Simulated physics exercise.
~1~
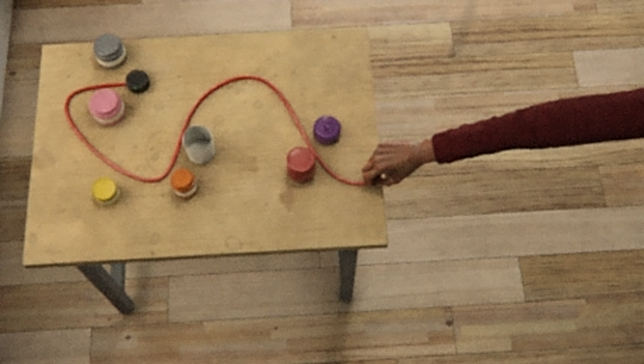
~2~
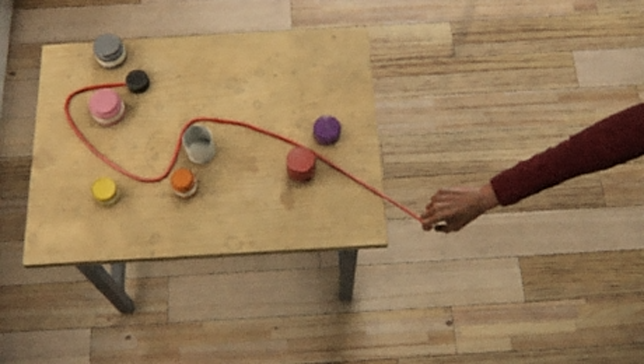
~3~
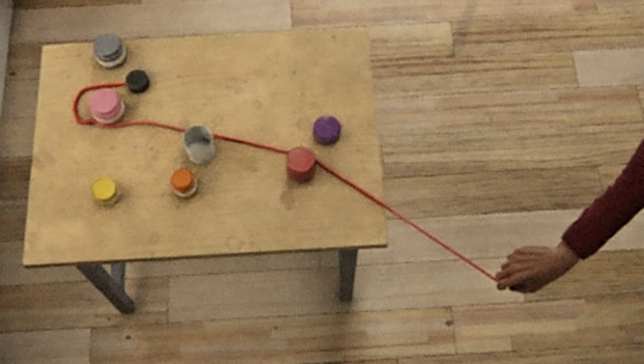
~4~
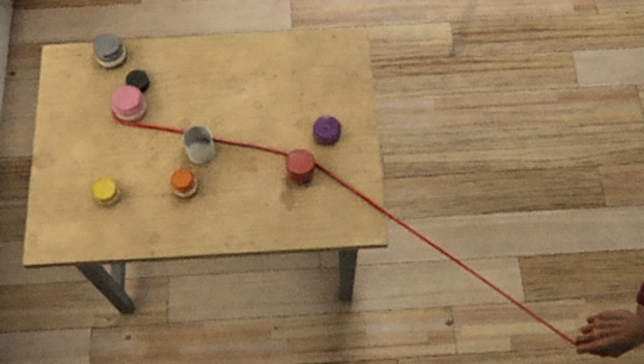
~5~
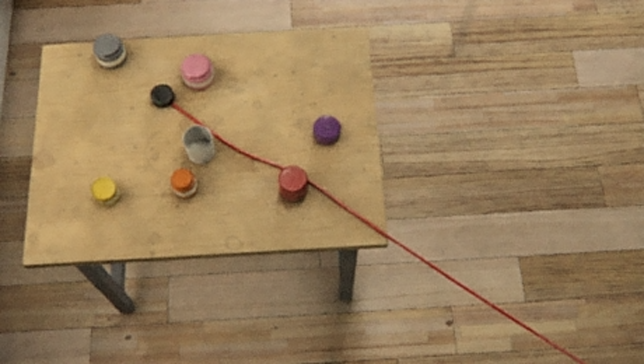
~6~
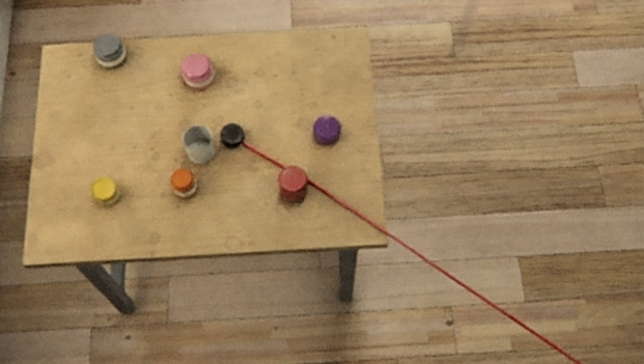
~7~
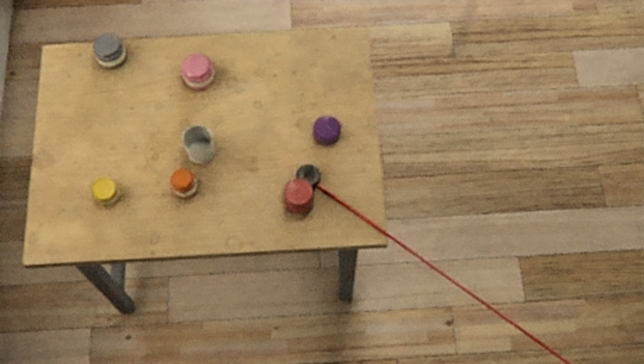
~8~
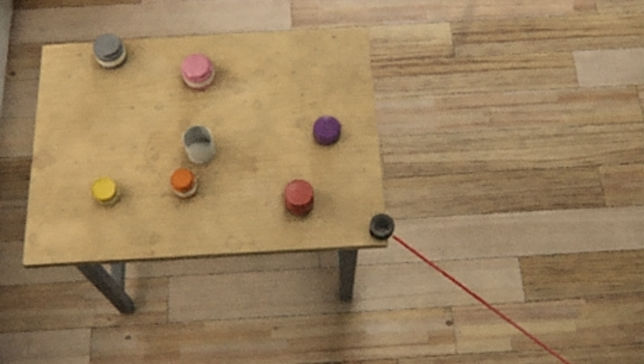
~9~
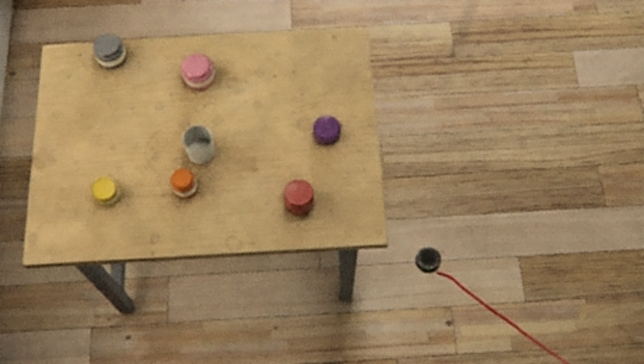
On a wooden desk, a hand at the right pulls a red lead that winds among jars and pots, dragging a round black adaptor rightwards; the pink jar is swept well aside, the red tub shifts a little, and the adaptor slides off the edge while the white cup stays put.
